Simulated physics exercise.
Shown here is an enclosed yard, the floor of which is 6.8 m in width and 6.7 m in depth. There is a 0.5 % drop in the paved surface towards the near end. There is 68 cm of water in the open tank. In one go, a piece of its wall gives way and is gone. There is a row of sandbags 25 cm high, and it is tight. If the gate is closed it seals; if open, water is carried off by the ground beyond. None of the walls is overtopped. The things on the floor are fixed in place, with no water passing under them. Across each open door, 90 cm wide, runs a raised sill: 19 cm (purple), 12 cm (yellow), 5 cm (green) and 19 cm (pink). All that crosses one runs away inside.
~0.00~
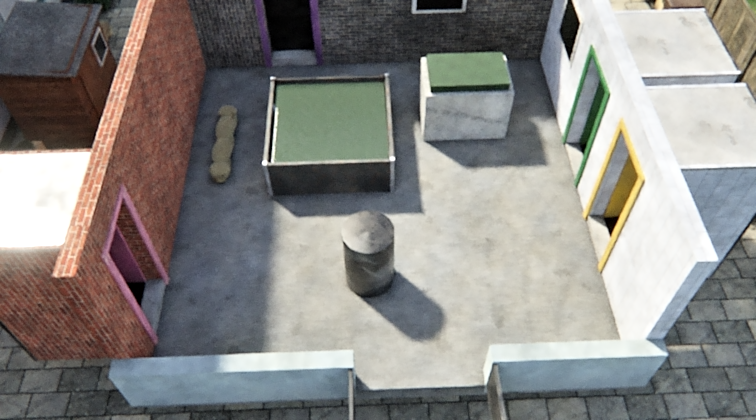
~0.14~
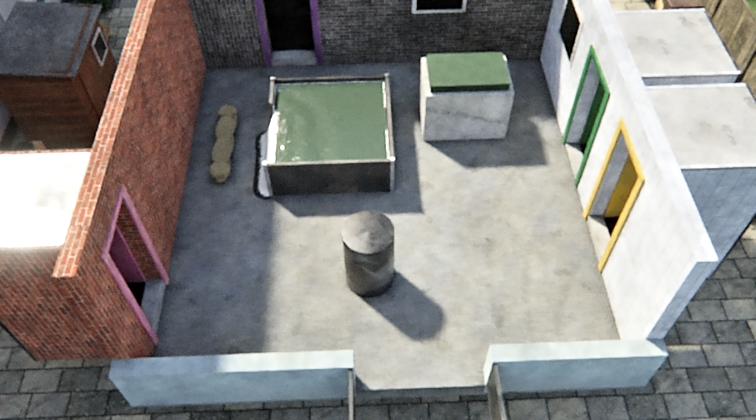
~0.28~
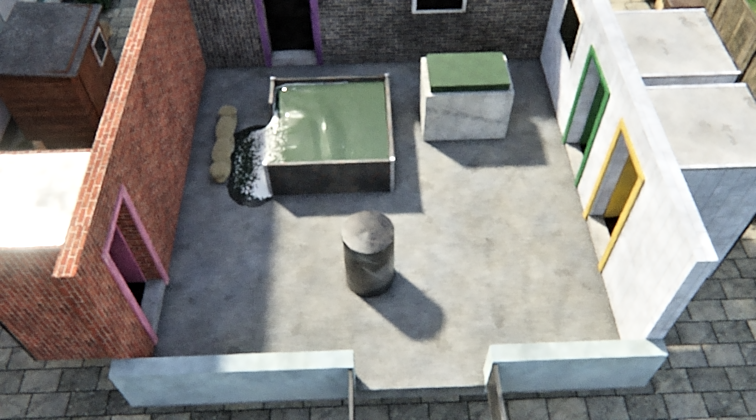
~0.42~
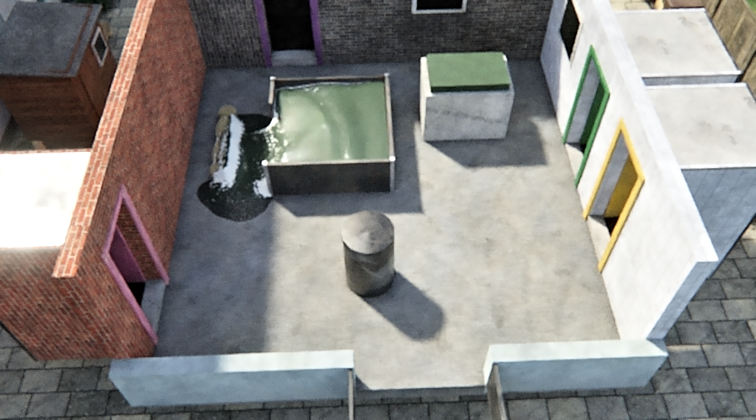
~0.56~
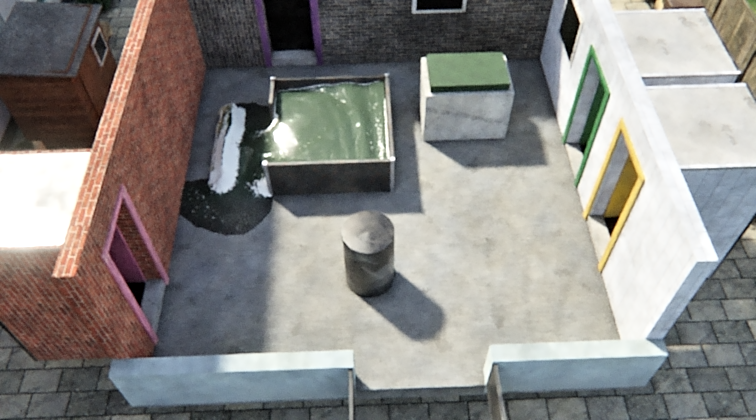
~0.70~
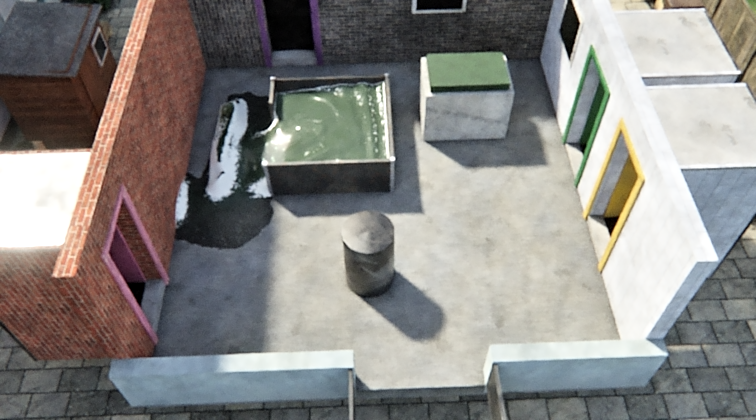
Green water pouring from the left side of an open tank in a walled yard, swamping a sandbag row and spreading toward the brick wall.
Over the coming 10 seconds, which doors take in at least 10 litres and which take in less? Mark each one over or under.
Purple door - under; yellow door - under; green door - over; pink door - under.
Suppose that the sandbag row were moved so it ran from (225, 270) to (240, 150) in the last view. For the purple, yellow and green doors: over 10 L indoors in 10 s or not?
Then, at the purple door it's not exceeded, at the yellow door it's not exceeded, at the green door it's not exceeded.
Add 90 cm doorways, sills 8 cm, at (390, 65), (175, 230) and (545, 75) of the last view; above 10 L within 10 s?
Taking them in order, the first gets too little, the second enough and the third enough.
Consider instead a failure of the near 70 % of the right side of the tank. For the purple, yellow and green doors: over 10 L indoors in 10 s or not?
Door by door - purple: Within bounds, yellow: Out of bounds, green: Out of bounds.
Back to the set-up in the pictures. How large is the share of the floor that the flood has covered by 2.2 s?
I'd say around 30 %.
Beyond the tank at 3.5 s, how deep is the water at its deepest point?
Roughly 30 cm.
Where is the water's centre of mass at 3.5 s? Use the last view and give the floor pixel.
The water's centre is around (279, 184).
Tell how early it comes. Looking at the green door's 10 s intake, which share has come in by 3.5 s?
Some 0 per cent by then.
After 1.4 s water covers 20 % of the floor and is deepest (48 cm) near (239, 166); purple door 9 cm at the sill, 0 L in, yellow door not reached, green door not reached, pink door 9 cm at the sill, 0 L in.
After 2.2 s water covers 30 % of the floor and is deepest (42 cm) near (162, 381); purple door 20 cm at the sill, 0 L in, yellow door not reached, green door not reached, pink door 14 cm at the sill, 0 L in.
After 3.5 s water covers 45 % of the floor and is deepest (30 cm) near (162, 381); purple door 17 cm at the sill, 3 L in, yellow door not reached, green door not reached, pink door 10 cm at the sill, 0 L in.
After 6.0 s water covers 75 % of the floor and is deepest (18 cm) near (541, 75); purple door 9 cm at the sill, 4 L in, yellow door 9 cm at the sill, 0 L in, green door 2 cm at the sill, 0 L in, pink door 13 cm at the sill, 0 L in.
After 10.0 s water covers 95 % of the floor and is deepest (12 cm) near (582, 220); purple door 6 cm at the sill, 4 L in, yellow door 8 cm at the sill, 0 L in, green door 8 cm at the sill, 22 L in, pink door 7 cm at the sill, 0 L in.
